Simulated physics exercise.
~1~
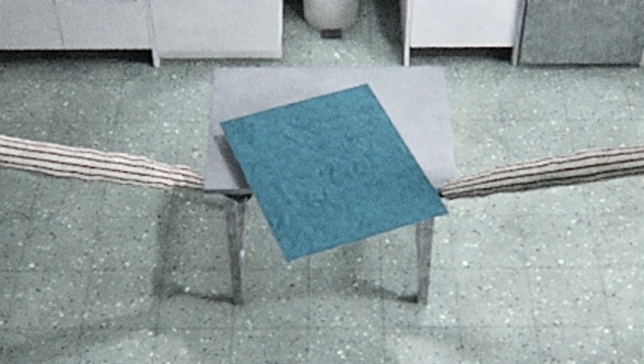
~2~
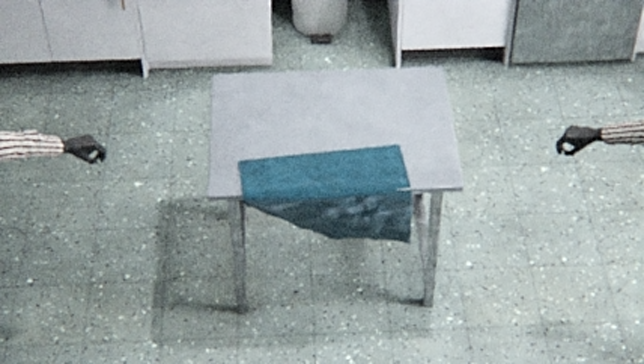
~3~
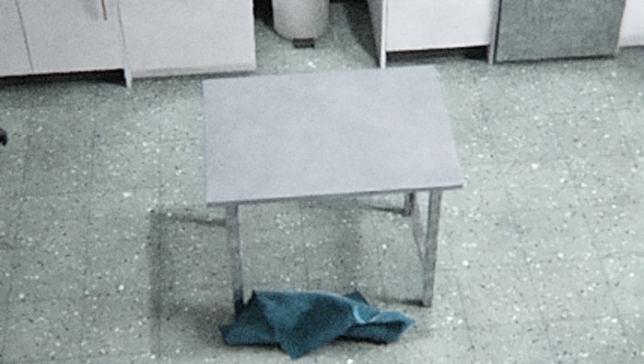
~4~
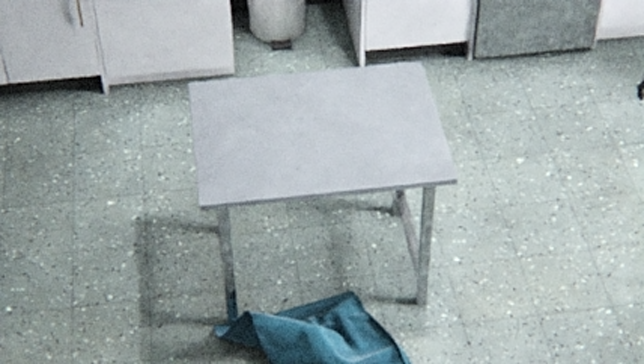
A teal towel released by two hands slides off a table's front edge and crumples on the floor.
